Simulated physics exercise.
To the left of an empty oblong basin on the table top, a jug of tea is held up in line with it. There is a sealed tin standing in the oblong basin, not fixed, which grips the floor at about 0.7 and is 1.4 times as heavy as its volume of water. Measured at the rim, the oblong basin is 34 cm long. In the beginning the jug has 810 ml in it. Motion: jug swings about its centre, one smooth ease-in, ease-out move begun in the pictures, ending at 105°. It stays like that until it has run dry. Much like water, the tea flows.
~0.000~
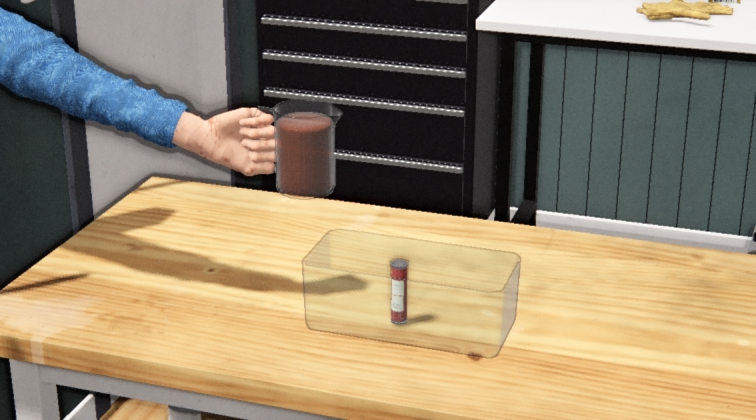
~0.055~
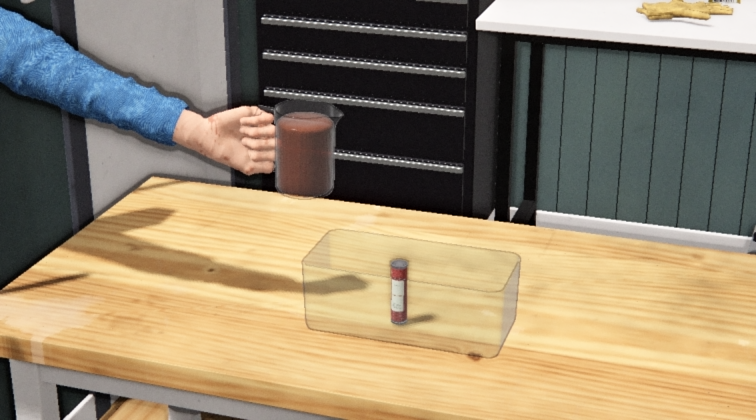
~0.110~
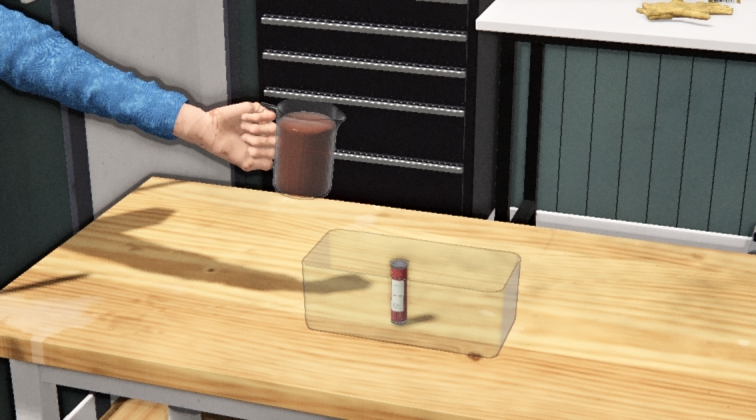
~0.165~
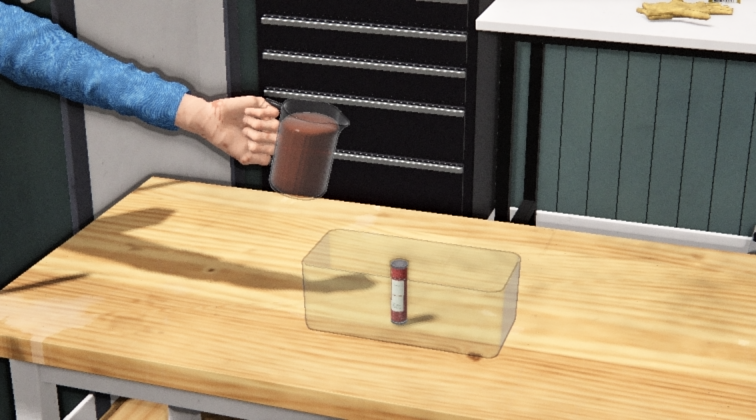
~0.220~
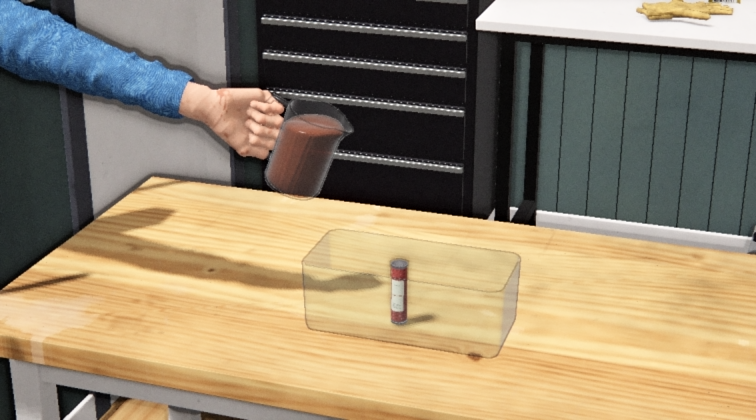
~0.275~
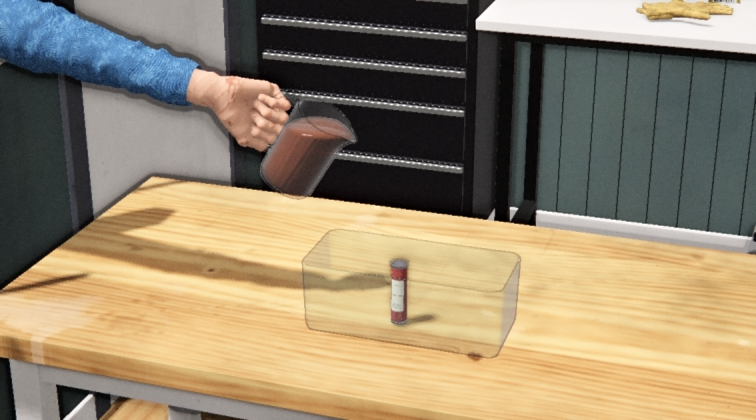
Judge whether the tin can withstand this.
It cannot withstand it and falls over.
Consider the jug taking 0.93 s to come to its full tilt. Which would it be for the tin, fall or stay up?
In that case the tin overturns.
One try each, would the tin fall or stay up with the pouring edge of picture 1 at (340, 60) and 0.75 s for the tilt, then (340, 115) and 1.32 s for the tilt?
Try 1: Still standing; try 2: Tipped over.
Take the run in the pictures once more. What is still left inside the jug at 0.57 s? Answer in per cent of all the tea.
Still held: Roughly 70 % of the total.
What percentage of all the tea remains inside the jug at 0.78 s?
Close to 24 in a hundred.
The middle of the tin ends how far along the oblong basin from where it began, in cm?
Shift of tin centre: Approx. 11.5 cm.
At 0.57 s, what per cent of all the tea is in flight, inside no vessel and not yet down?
My guess is roughly 22 %.
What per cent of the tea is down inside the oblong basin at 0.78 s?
Value: Approx. 52 %.
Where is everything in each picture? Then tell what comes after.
The first picture shows tilt 0°; pouring edge (342, 114); surface from (279, 117) to (334, 123); the oblong basin's rim runs from (316, 246) to (512, 274); the tin's top is at (399, 266).
The second picture shows tilt 1°; pouring edge (343, 115); surface from (280, 117) to (334, 123).
The third picture shows tilt 5°; pouring edge (345, 118); surface from (282, 116) to (336, 125).
The fourth picture shows tilt 12°; pouring edge (349, 123); surface from (284, 121) to (340, 127).
The fifth picture shows tilt 21°; pouring edge (354, 131); surface from (284, 130) to (346, 128).
The sixth picture shows tilt 31°; pouring edge (357, 141); surface from (279, 137) to (353, 133).
By 0.57 s the tilt is 90° and 70 per cent is still to pour; the tin stands where it began.
By 0.78 s the tilt is 105° and 25 per cent is still to pour; the tin stands 1 cm from where it began.
By 1.01 s the tilt is 105° and 5 per cent is still to pour; the tin lies on its side.
By 1.25 s the tilt is 105° and 0 per cent is still to pour; the tin lies on its side.
At rest the tin lies on its side.
